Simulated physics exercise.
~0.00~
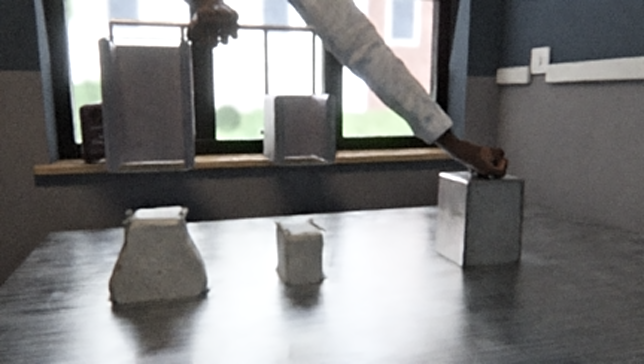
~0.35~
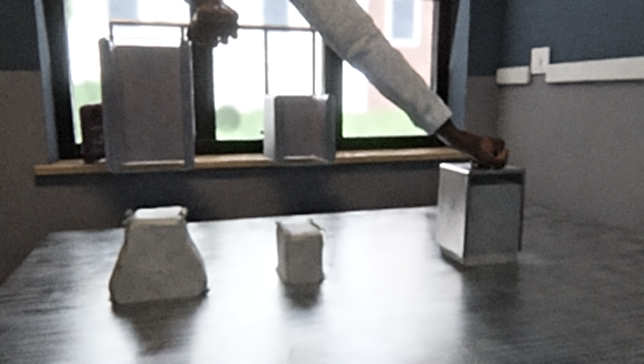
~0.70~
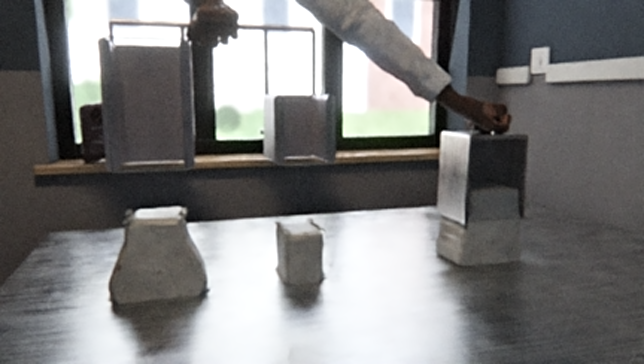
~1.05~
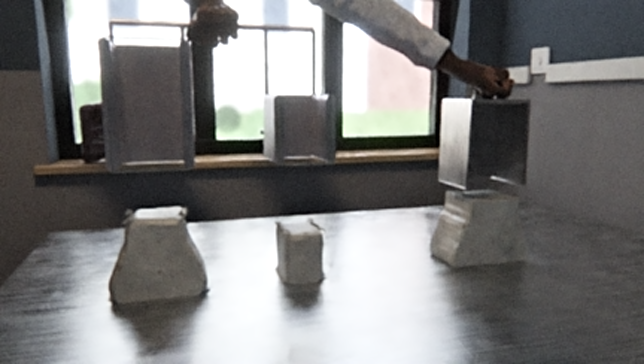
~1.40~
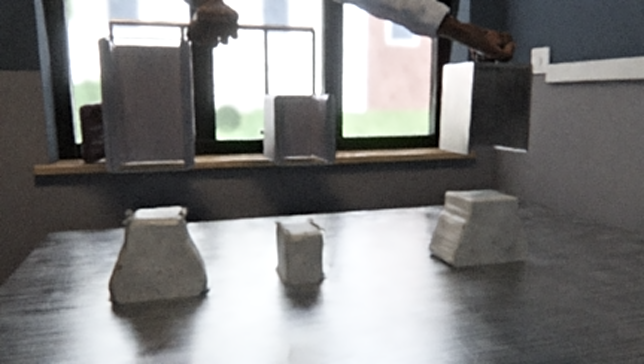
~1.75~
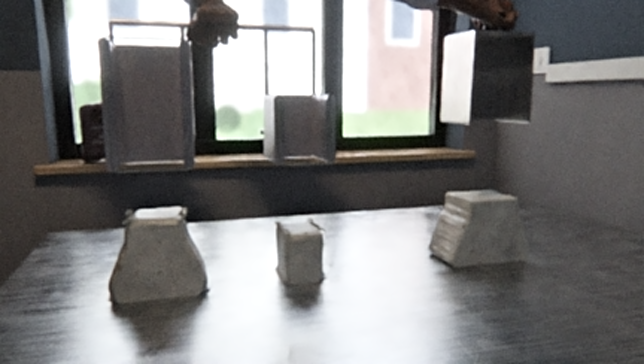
A metal tin is lifted straight up by a hand, leaving a slumped grey block standing.
